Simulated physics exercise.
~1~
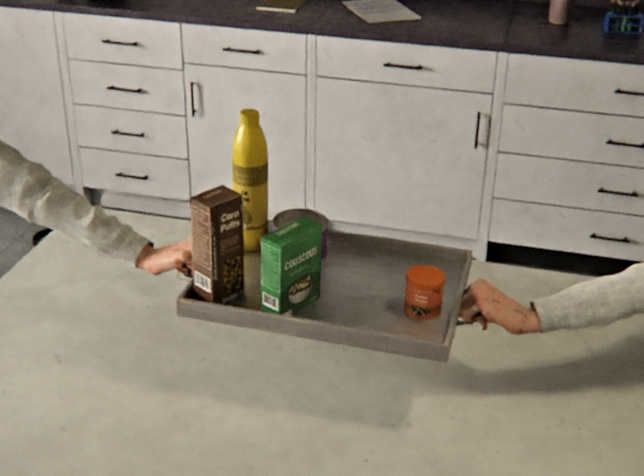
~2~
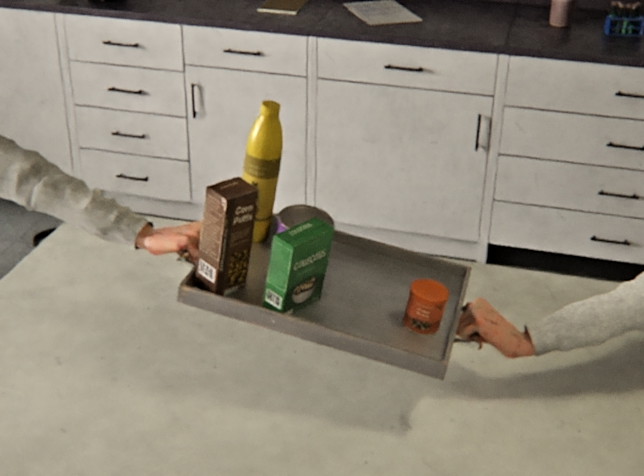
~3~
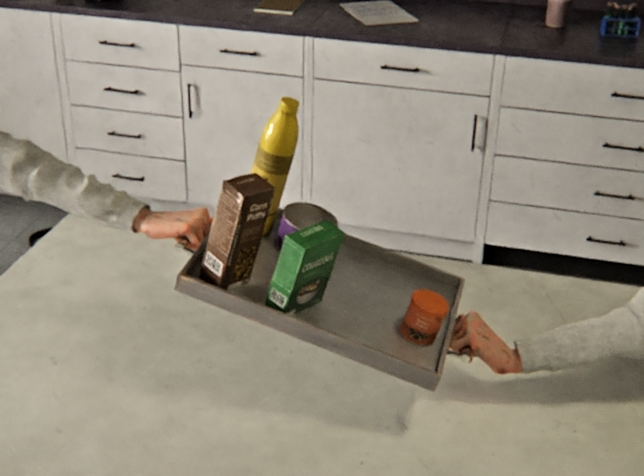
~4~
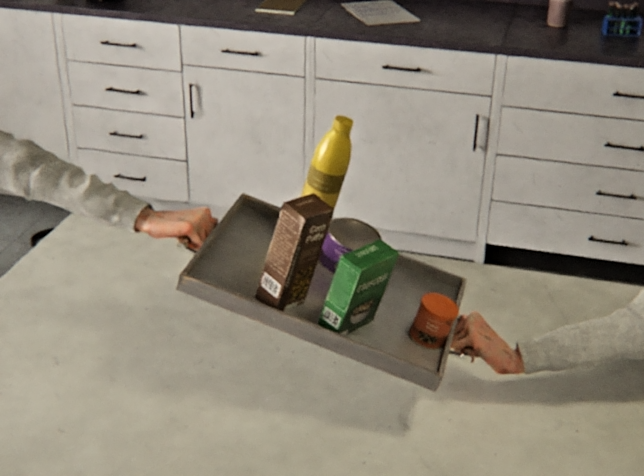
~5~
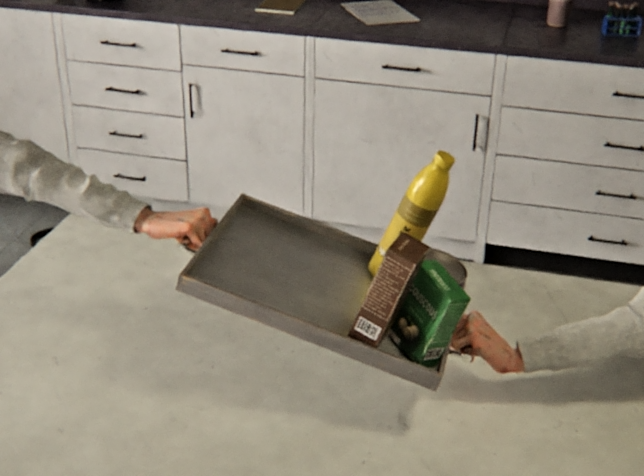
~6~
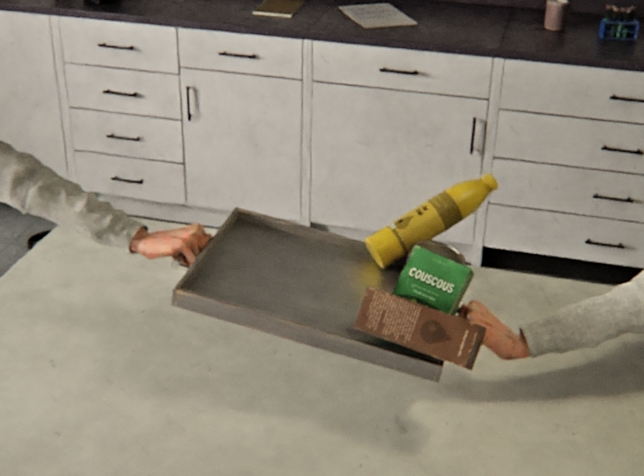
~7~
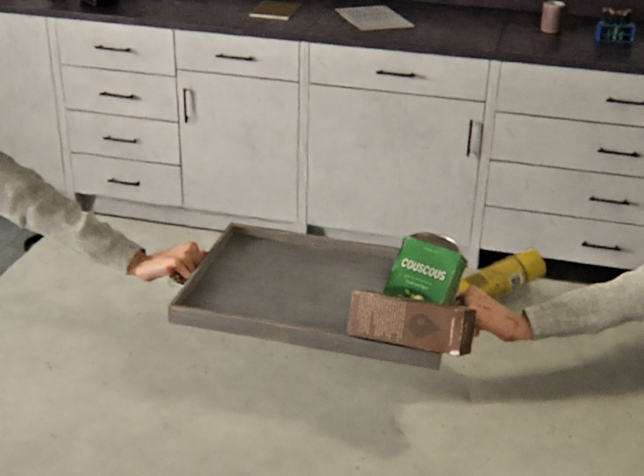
A carrying tray held by two hands above a table starts nearly level, with a brown carton, yellow bottle, green couscous packet, and purple tub toward the left and an orange tin at the right. The hands tip its right edge down, and the upright items lean. Then the carton, bottle, packet and tub slide right, crowding against the right end and hiding the tin. The bottle and carton topple as the tray begins to level. Finally, the bottle lies beyond the right edge, while the carton rests on its side before the tilted green packet, with the tub behind.
